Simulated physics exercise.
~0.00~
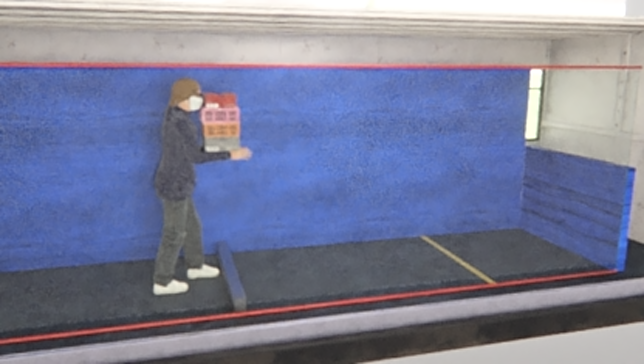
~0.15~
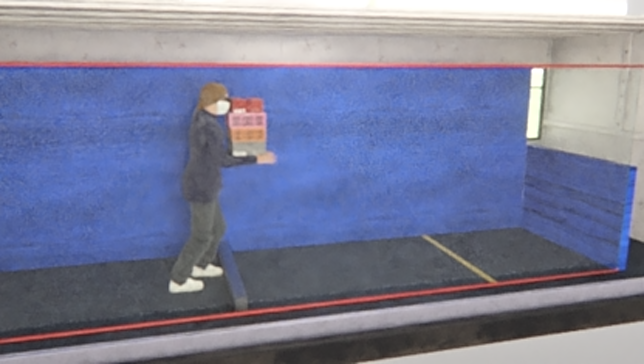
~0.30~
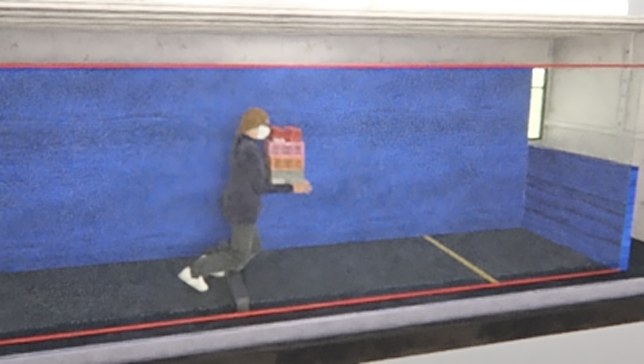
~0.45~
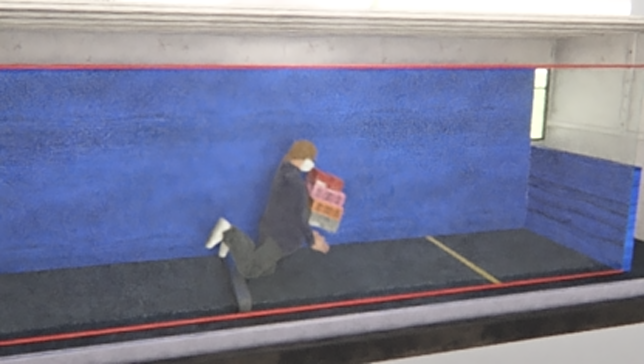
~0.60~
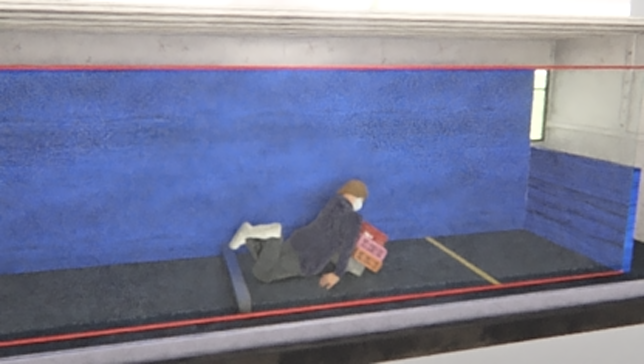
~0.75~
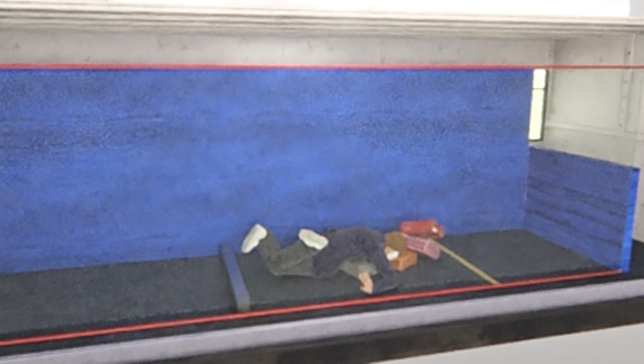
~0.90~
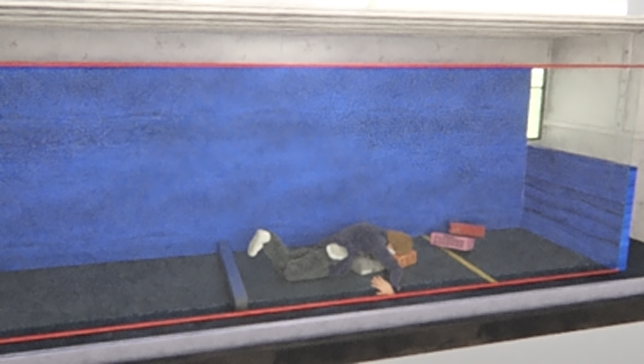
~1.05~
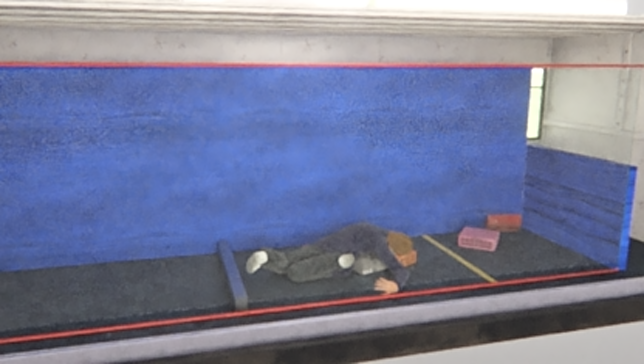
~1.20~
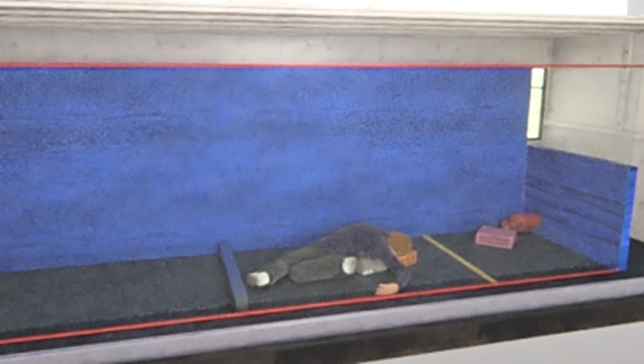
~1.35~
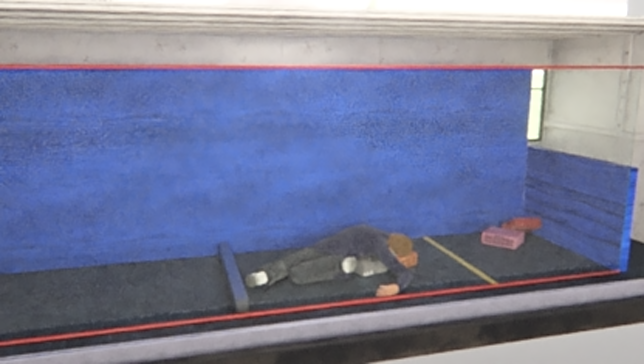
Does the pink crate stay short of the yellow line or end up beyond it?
The pink crate ends up beyond the yellow line, resting on the floor near the red box.
